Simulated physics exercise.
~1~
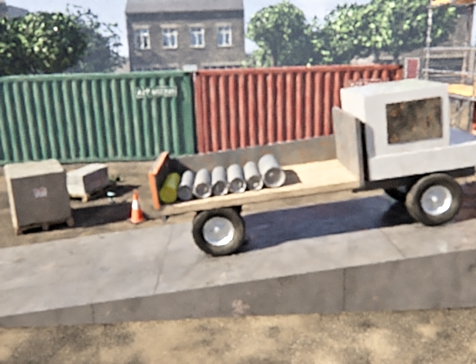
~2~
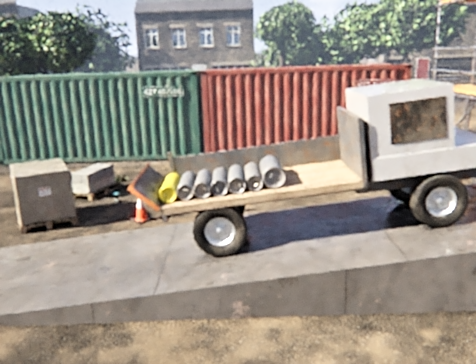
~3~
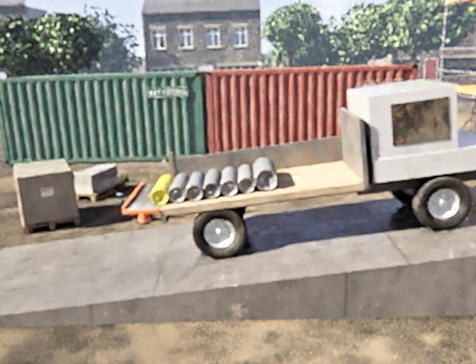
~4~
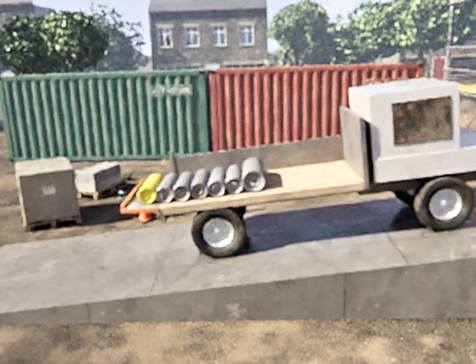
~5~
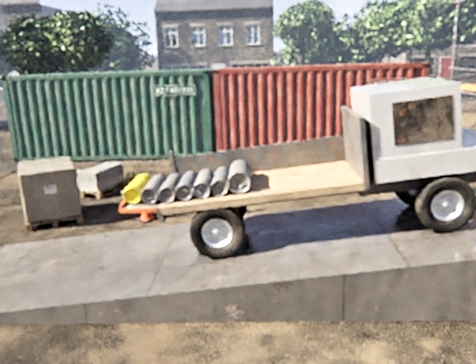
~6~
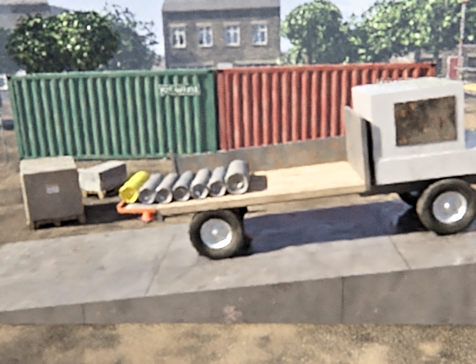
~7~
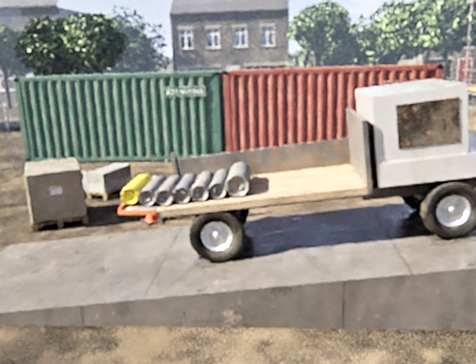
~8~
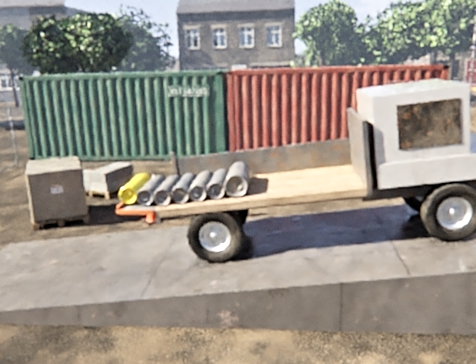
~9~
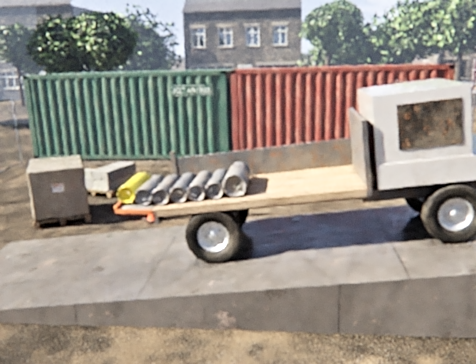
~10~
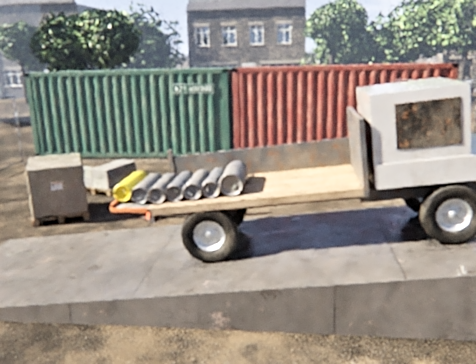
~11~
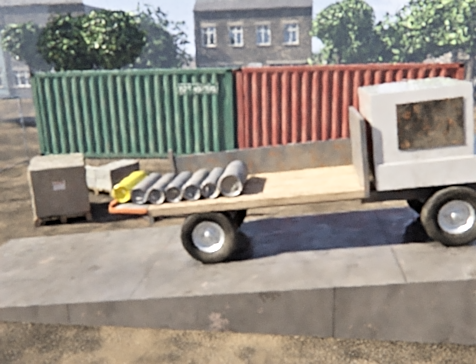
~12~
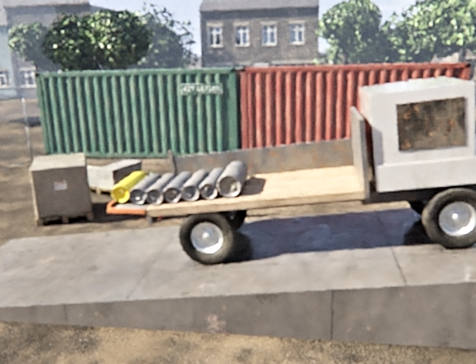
At the start, a flatbed pick-up stands on a gentle slope with its tail to the left, a row of gas cylinders lying against the raised orange tailgate. Green and red containers and a brick building stand behind. The gate swings down to the left until it is nearly level with the bed. The cylinders roll left after it, the yellow one leading onto the lowered gate. It stops close to the gate's outer edge, with the grey ones lined up behind it. The row then stays still, and nothing drops off the tail.
